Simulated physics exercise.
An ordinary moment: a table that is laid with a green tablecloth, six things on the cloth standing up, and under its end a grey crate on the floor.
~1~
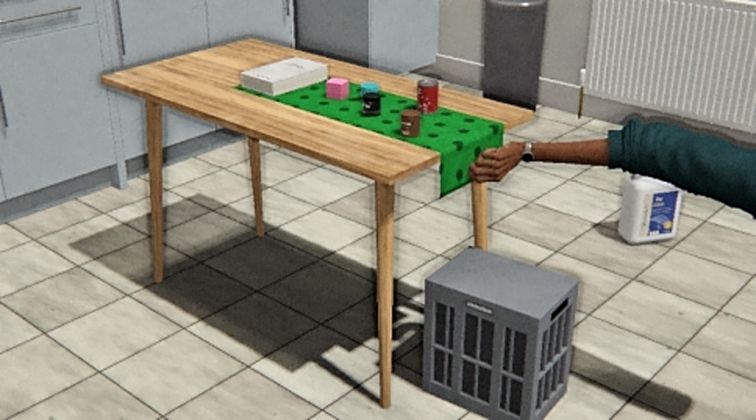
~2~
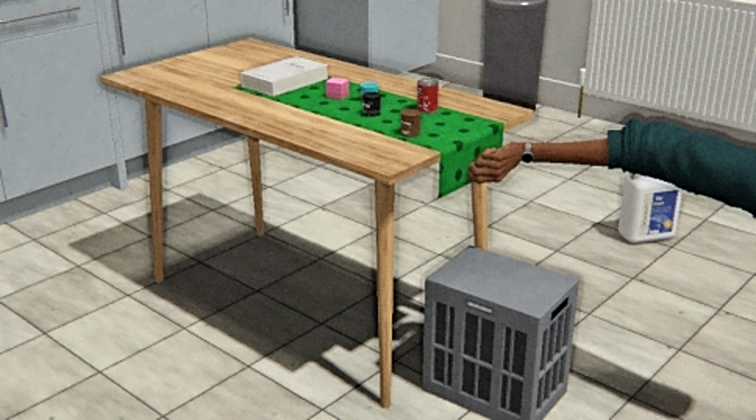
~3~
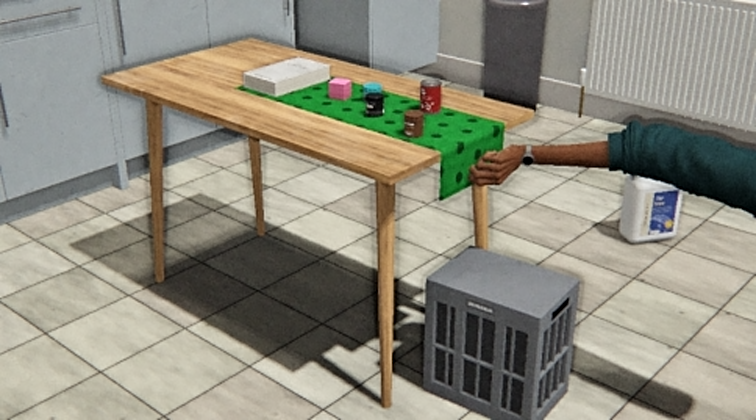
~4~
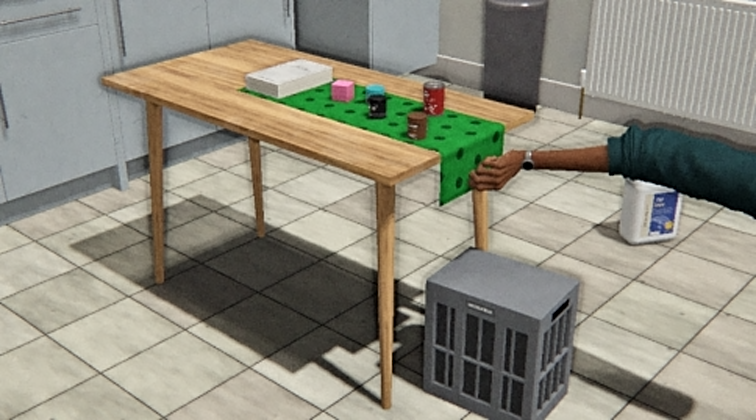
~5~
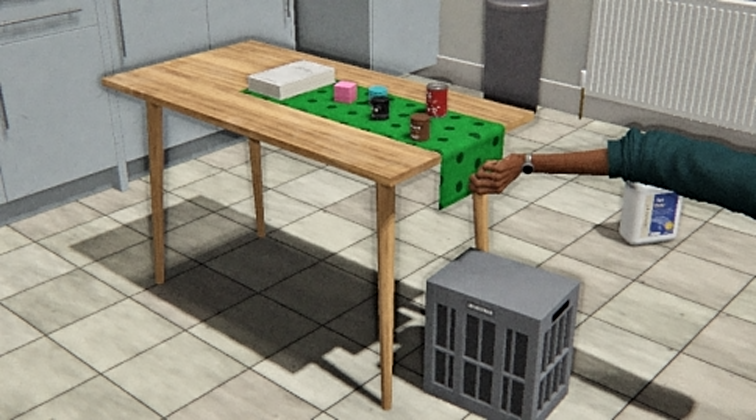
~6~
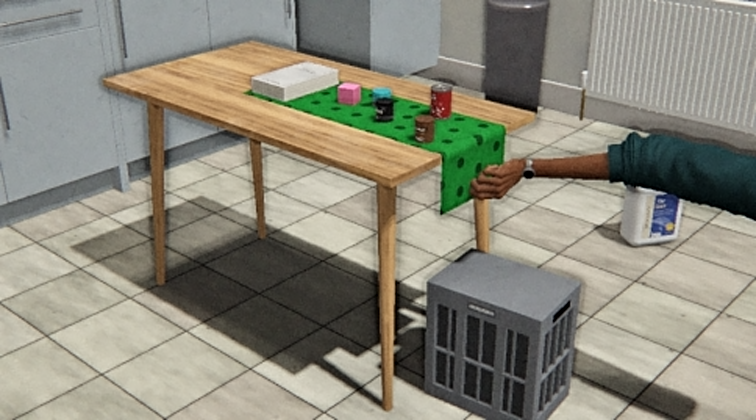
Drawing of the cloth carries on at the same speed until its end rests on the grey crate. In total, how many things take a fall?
Two in total.
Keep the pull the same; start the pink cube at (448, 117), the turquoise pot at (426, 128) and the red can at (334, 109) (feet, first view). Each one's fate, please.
Here's how it goes: The pink cube ends up down, the turquoise pot ends up down, and the red can makes it through.
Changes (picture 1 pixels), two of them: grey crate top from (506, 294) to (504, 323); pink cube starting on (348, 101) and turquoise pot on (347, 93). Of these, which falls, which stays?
As for the pink cube, it stays in place; as for the turquoise pot, it stays in place.
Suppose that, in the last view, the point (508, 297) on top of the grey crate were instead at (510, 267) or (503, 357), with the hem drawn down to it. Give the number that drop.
In that case 1 and 4.
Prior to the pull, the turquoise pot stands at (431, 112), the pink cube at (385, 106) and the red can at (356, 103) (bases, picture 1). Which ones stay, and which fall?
The turquoise pot ends up off; the pink cube stays put; the red can stays put.
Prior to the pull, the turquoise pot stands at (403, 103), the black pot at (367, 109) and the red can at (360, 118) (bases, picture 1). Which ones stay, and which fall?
Here's how it goes: The turquoise pot remains in place, the black pot remains in place and the red can remains in place.
A little later, hem near (472, 244); brown pot gone.
Next, hem on the crate; brown pot and red can gone.
When it is over, hem on the crate; brown pot and red can gone. The table loses two.
